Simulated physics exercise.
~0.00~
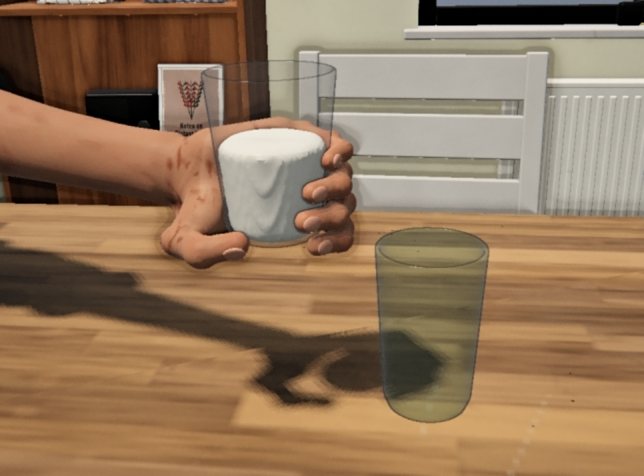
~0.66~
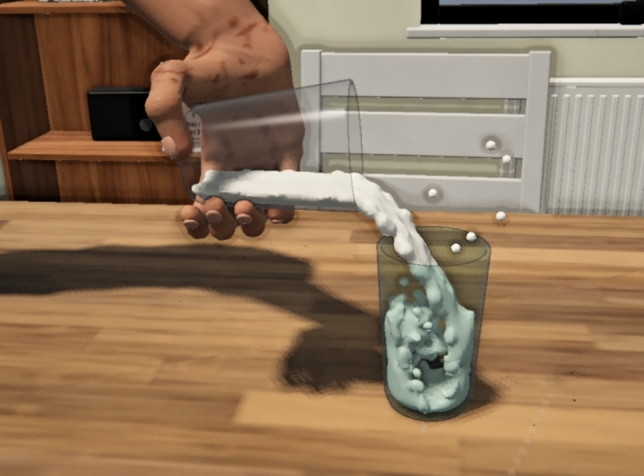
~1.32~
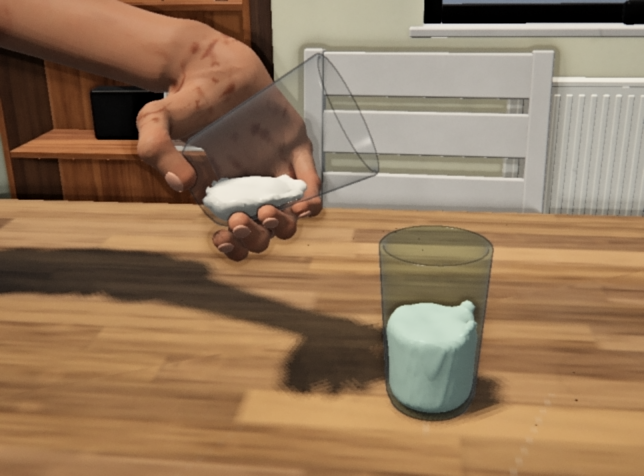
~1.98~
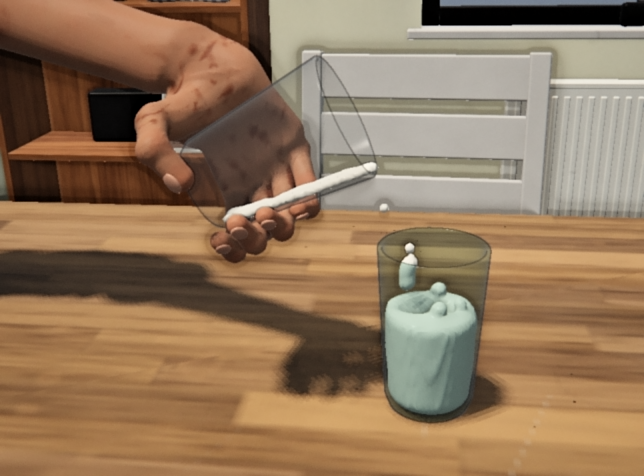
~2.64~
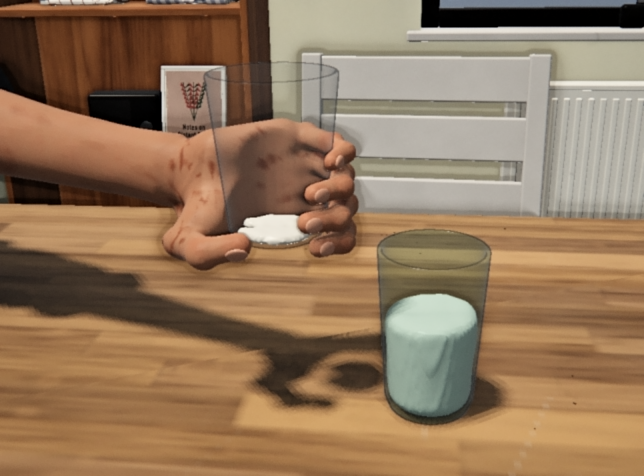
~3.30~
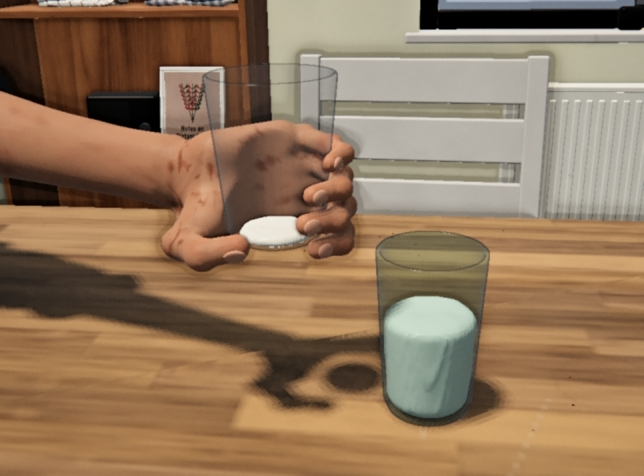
A hand tips milk from a tumbler into a drinking glass, leaving a little behind.
